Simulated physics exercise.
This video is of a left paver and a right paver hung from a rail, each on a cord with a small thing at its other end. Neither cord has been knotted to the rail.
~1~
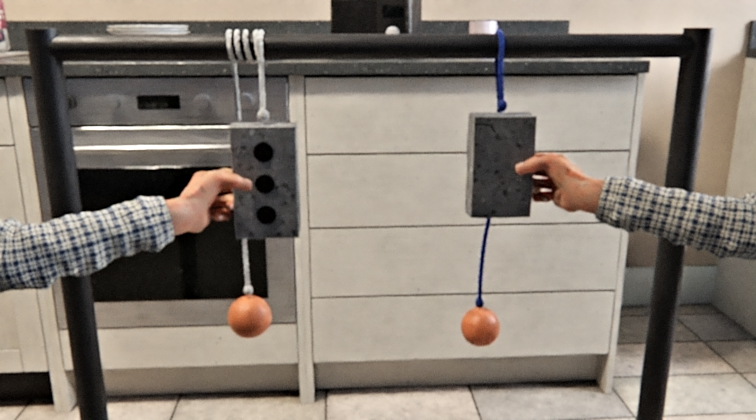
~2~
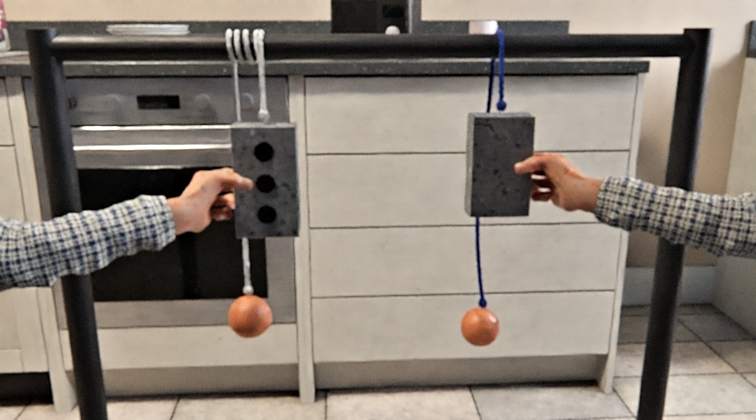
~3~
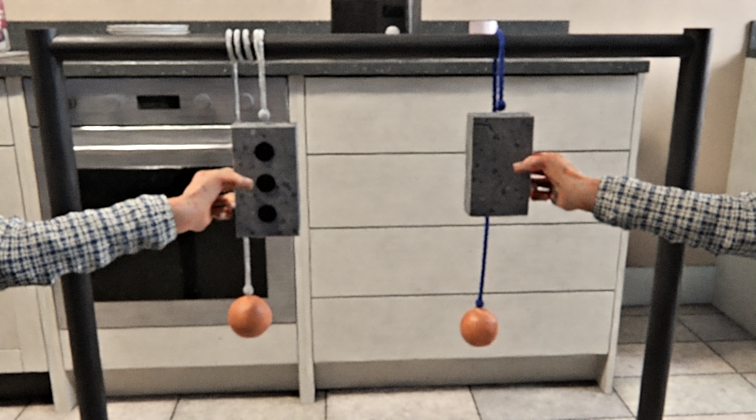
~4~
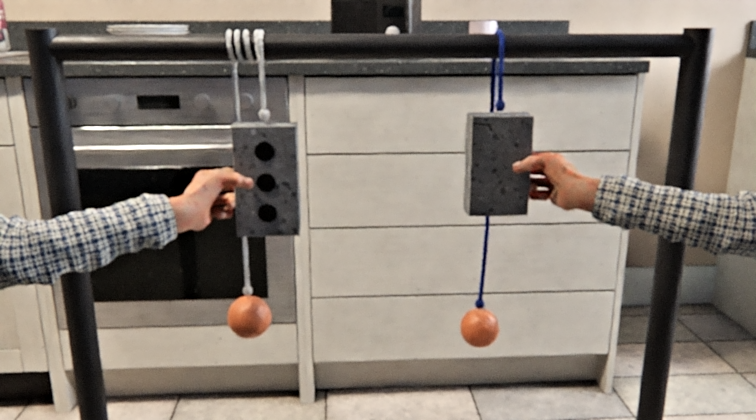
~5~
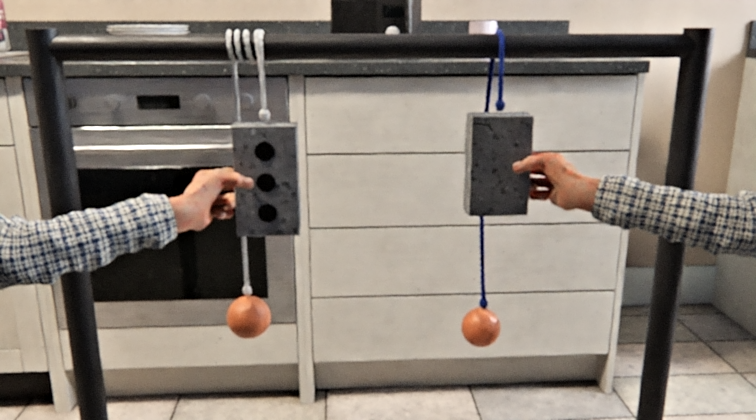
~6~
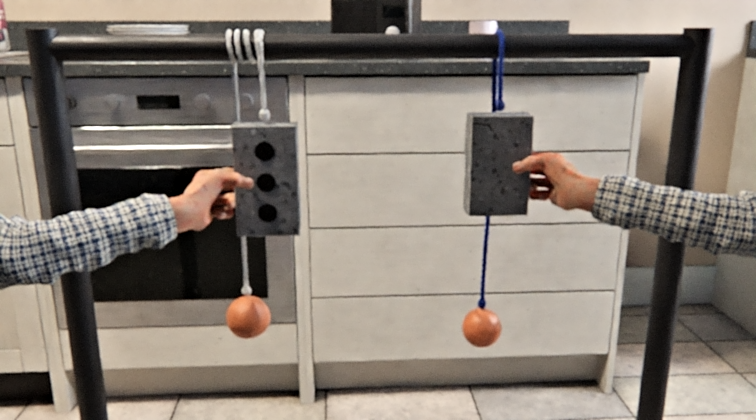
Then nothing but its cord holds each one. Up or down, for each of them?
As I see it, the left paver hangs on; the right paver slips down.
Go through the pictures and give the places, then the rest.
Left paver (266, 181); right paver (500, 165); left orange (250, 317); right orange (480, 327), in the first frame.
Left paver (267, 180); right paver (499, 165), in the second frame.
Left paver (267, 180); right paver (498, 165), in the third frame.
Left paver (268, 179); right paver (497, 164), in the fourth frame.
Left paver (268, 179); right paver (497, 164), in the fifth frame.
Left paver (268, 179); right paver (497, 164); left cord wound several times round the rail; right cord only laid over the rail, in the sixth frame.
Then, 0.40 s past the final frame, left paver still up near (263, 136); right paver dropping near (489, 319).
Then, 0.82 s past the final frame, left paver still up near (269, 162); right paver on the floor.
When it is over, left paver still up near (266, 168); right paver on the floor. The left paver keeps its height and the right paver runs down to the floor.
